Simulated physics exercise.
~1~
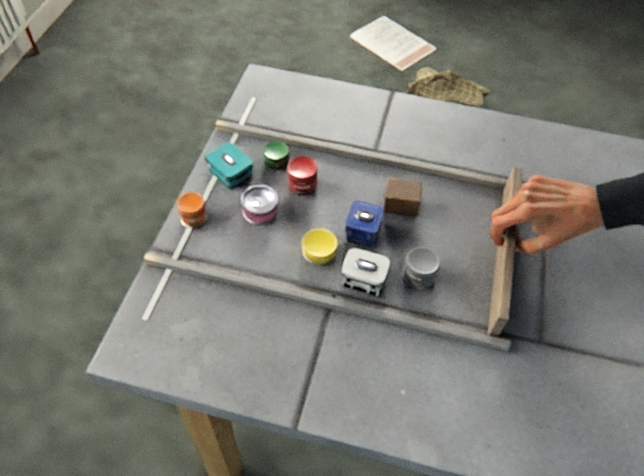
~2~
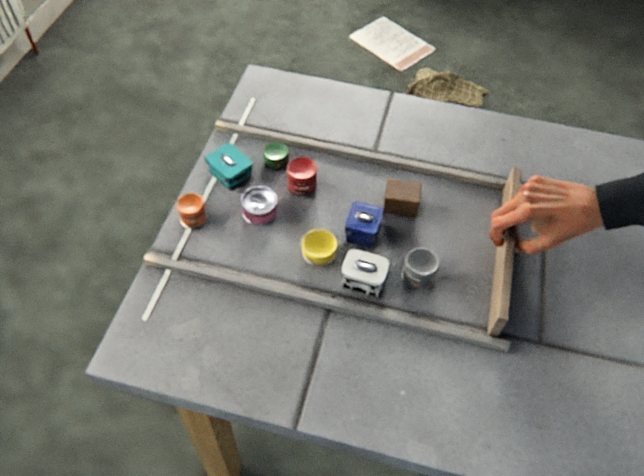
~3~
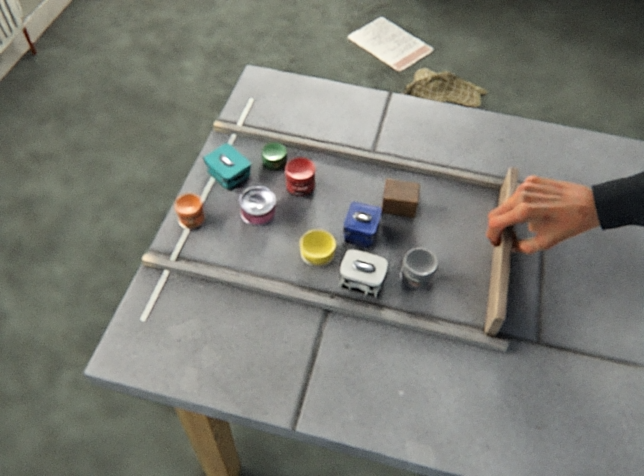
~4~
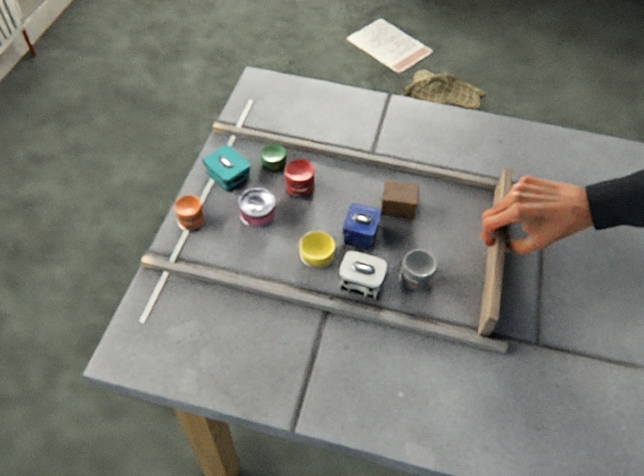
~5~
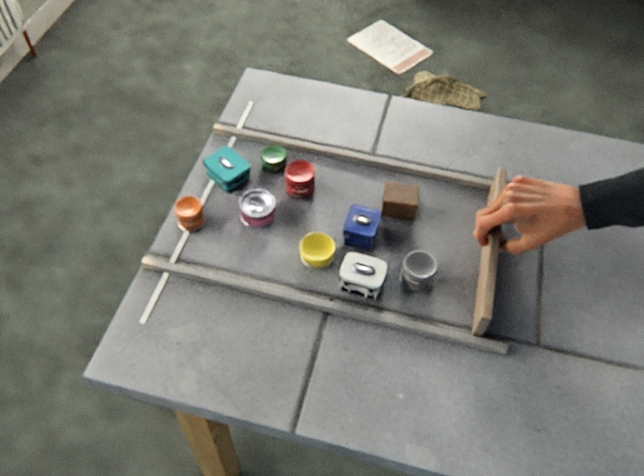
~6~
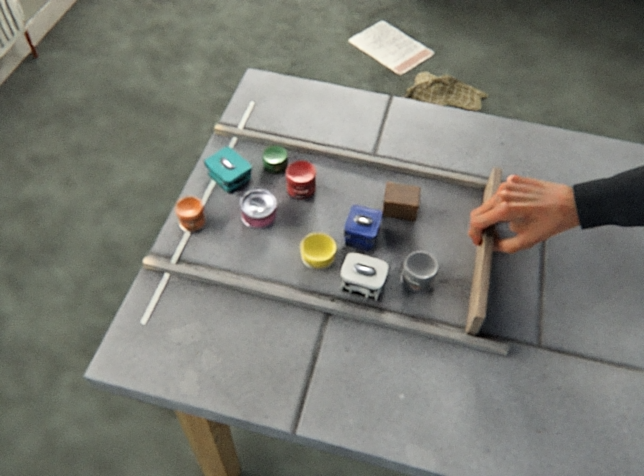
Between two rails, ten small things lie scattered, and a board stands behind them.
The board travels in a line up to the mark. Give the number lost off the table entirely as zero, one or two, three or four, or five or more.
Lost off the table: Five or more.
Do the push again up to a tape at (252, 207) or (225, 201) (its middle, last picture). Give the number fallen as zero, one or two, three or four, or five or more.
Taking them in turn, one to two; three or four.
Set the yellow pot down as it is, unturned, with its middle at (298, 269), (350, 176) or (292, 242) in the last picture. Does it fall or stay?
Try one it goes off the edge; try two it is not knocked off; try three it goes off the edge.
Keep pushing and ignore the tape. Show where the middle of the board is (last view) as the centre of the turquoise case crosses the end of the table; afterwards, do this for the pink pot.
The turquoise case puts it at (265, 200), the pink pot at (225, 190).
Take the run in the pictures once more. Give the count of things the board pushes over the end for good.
Count: 5.
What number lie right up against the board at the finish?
Number: 5.
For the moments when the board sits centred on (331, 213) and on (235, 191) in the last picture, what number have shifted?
It comes to 6 for the first spot, 10 for the other.
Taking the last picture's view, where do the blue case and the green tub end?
(189, 188), and the other (217, 144).
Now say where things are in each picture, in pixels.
The first picture shows orange pot (192, 210); turquoise case (230, 166); green tub (277, 155); board (506, 247); tape (207, 193).
The second picture shows turquoise case (230, 167); yellow pot (319, 248).
The third picture shows green tub (274, 157); board (502, 248).
The fourth picture shows orange pot (189, 213); red tub (300, 178).
The fifth picture shows turquoise case (228, 170); pink pot (258, 209).
The sixth picture shows orange pot (191, 215); turquoise case (229, 170); green tub (275, 160); board (485, 247); tape (206, 197).
A little later, none off yet; orange pot at rest near (191, 215); turquoise case at rest near (229, 170); green tub at rest near (275, 160).
Next, none off yet; orange pot tilted a little near (160, 207); turquoise case tilted well over near (178, 178); green tub shifted about its own width near (255, 152).
When it is over, the number that fall off is five or more; down, yellow pot, red tub, pink pot, turquoise case and orange pot.
